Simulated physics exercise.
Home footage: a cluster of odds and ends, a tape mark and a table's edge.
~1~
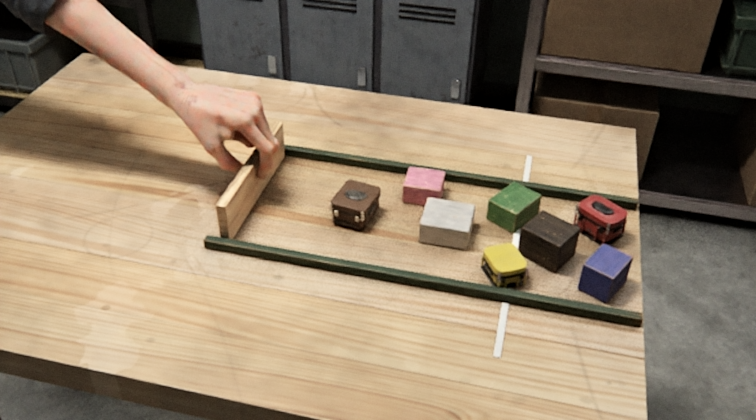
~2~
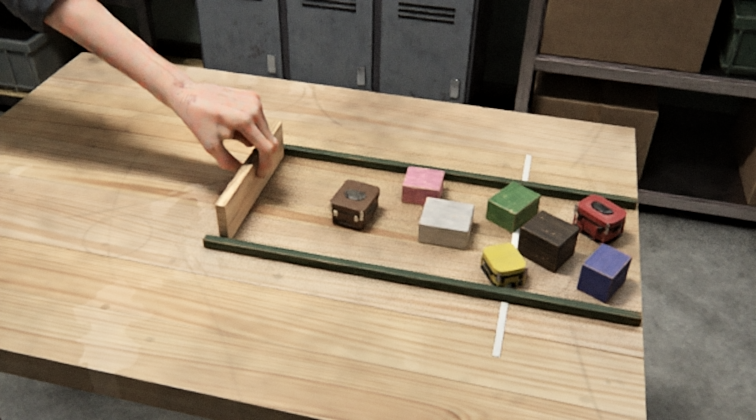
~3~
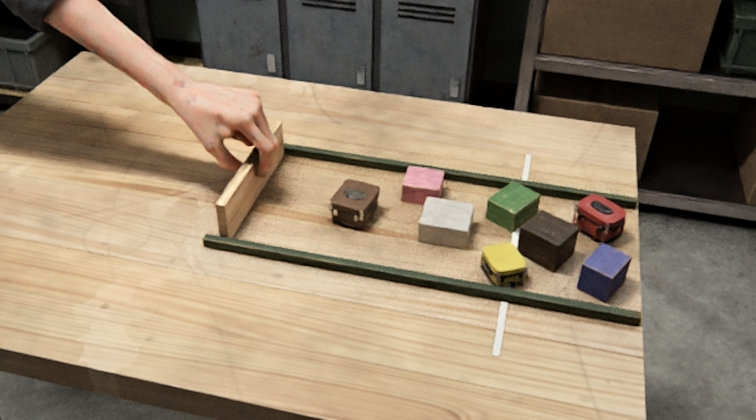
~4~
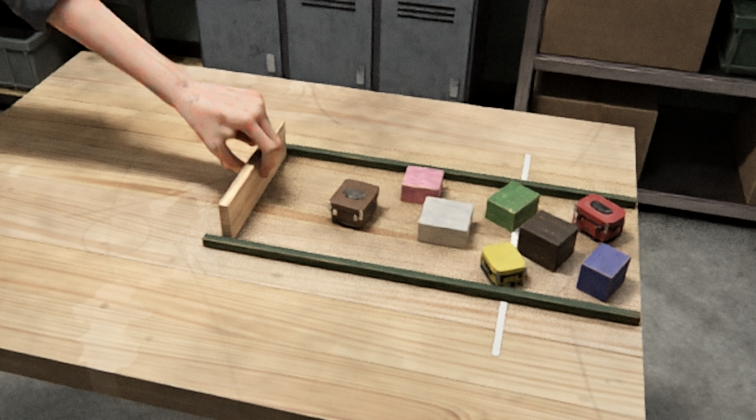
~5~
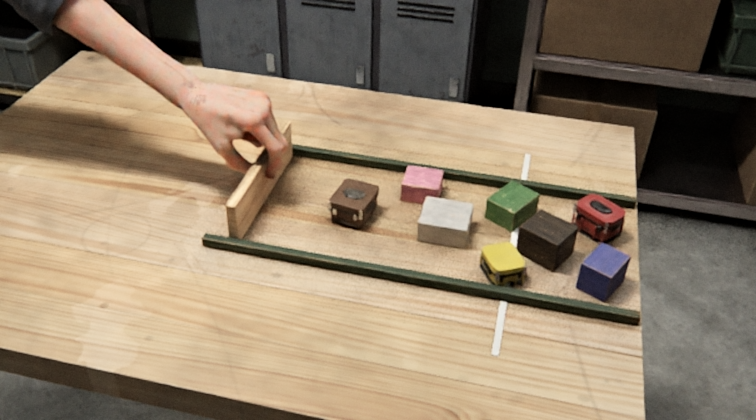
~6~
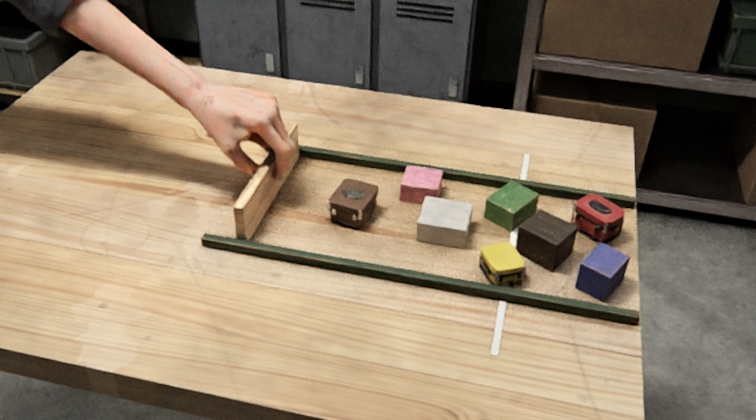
On a wooden table, a hand slides a board slightly right toward some small blocks.
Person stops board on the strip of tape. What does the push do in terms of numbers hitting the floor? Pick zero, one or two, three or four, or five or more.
It sends zero to the floor.
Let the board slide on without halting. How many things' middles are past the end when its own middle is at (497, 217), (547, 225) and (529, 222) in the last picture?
Past-the-end tally - position 1: 0, position 2: 2, position 3: 1.
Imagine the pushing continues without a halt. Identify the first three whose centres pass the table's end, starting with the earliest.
In order: The black block, then the red case, then the white block.
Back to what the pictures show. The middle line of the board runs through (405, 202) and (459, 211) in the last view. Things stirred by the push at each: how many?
The first count is 3, and then it's 5.
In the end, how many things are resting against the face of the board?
3.
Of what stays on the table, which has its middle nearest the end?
The black block finishes closest.
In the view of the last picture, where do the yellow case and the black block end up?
The yellow case comes to rest at (527, 274), and the black block comes to rest at (628, 248).
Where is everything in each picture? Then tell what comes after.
In the first frame, blue block (605, 273); red case (600, 220); black block (549, 241); board (253, 178); tape (516, 240).
In the second frame, red case (600, 220); yellow case (503, 267).
In the third frame, black block (548, 241); brown case (355, 205).
In the fourth frame, blue block (603, 272); green block (512, 206).
In the fifth frame, red case (599, 219); white block (445, 222).
In the sixth frame, blue block (602, 272); red case (598, 219); black block (546, 240); board (269, 179); tape (513, 238).
A little later, none off yet; blue block at rest near (602, 272); red case at rest near (598, 219); black block at rest near (546, 240).
Next, none off yet; blue block at rest near (602, 272); red case at rest near (598, 219); black block moving near (553, 241).
When it is over, the number that fall off is zero.
